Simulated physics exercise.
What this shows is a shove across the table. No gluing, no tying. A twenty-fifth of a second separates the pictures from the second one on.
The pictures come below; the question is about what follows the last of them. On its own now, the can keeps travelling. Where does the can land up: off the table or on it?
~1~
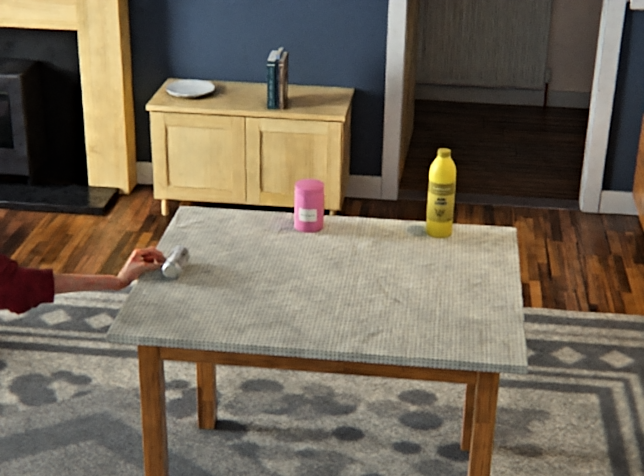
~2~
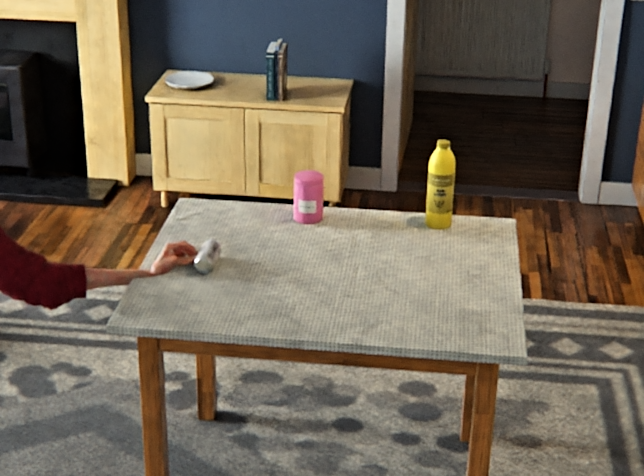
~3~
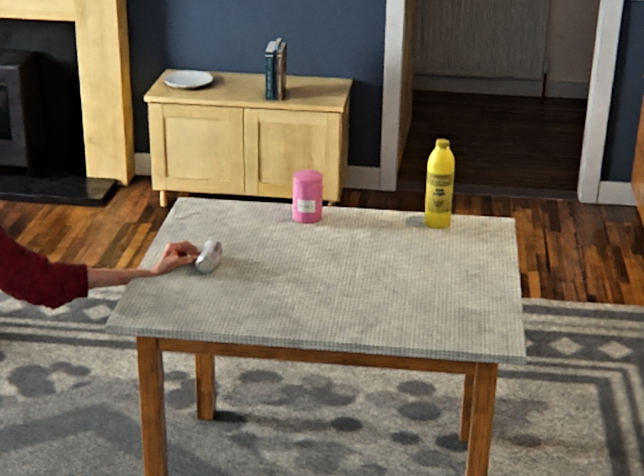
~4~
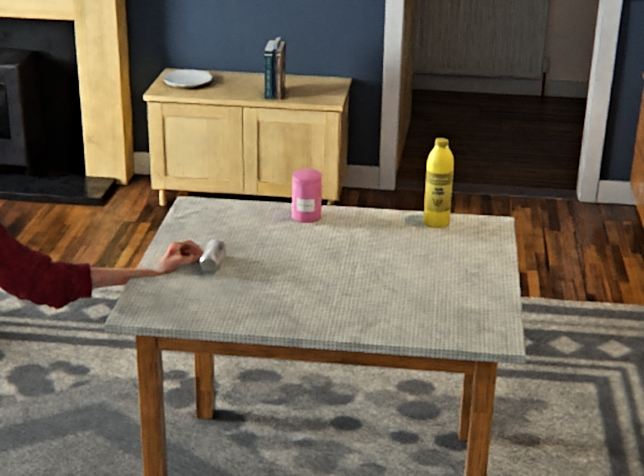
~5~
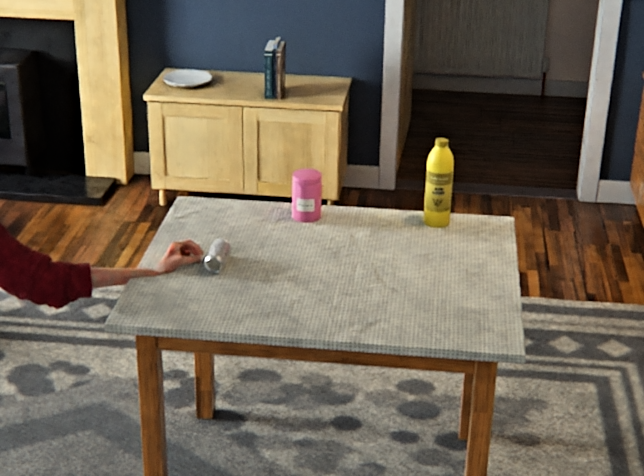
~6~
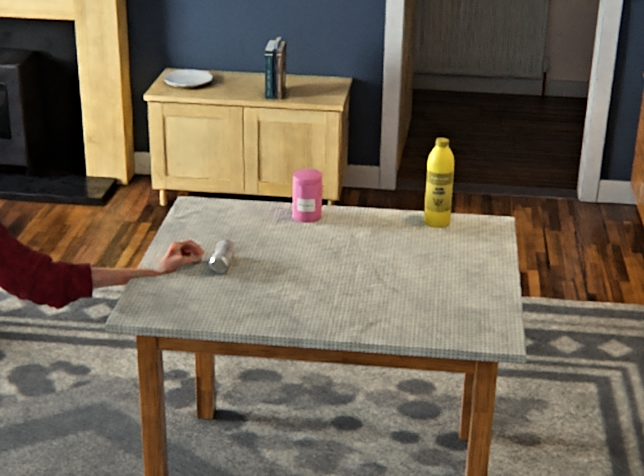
On the table.
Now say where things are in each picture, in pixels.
The first picture shows under the hand; white can (176, 263).
The second picture shows under the hand; white can (208, 257).
The third picture shows under the hand; white can (210, 256).
The fourth picture shows white can (213, 256).
The fifth picture shows white can (218, 256).
The sixth picture shows white can (223, 256) moved a little.
Then, 0.10 s later than the last frame, white can moved about its own width near (233, 257).
Then, 0.20 s later than the last frame, white can moved about its own width near (241, 258).
Then, 0.50 s later than the last frame, white can moved well along near (255, 259).
When it is over, moved from the start, white can. End places, in pixels of the last picture, white can near (257, 259).
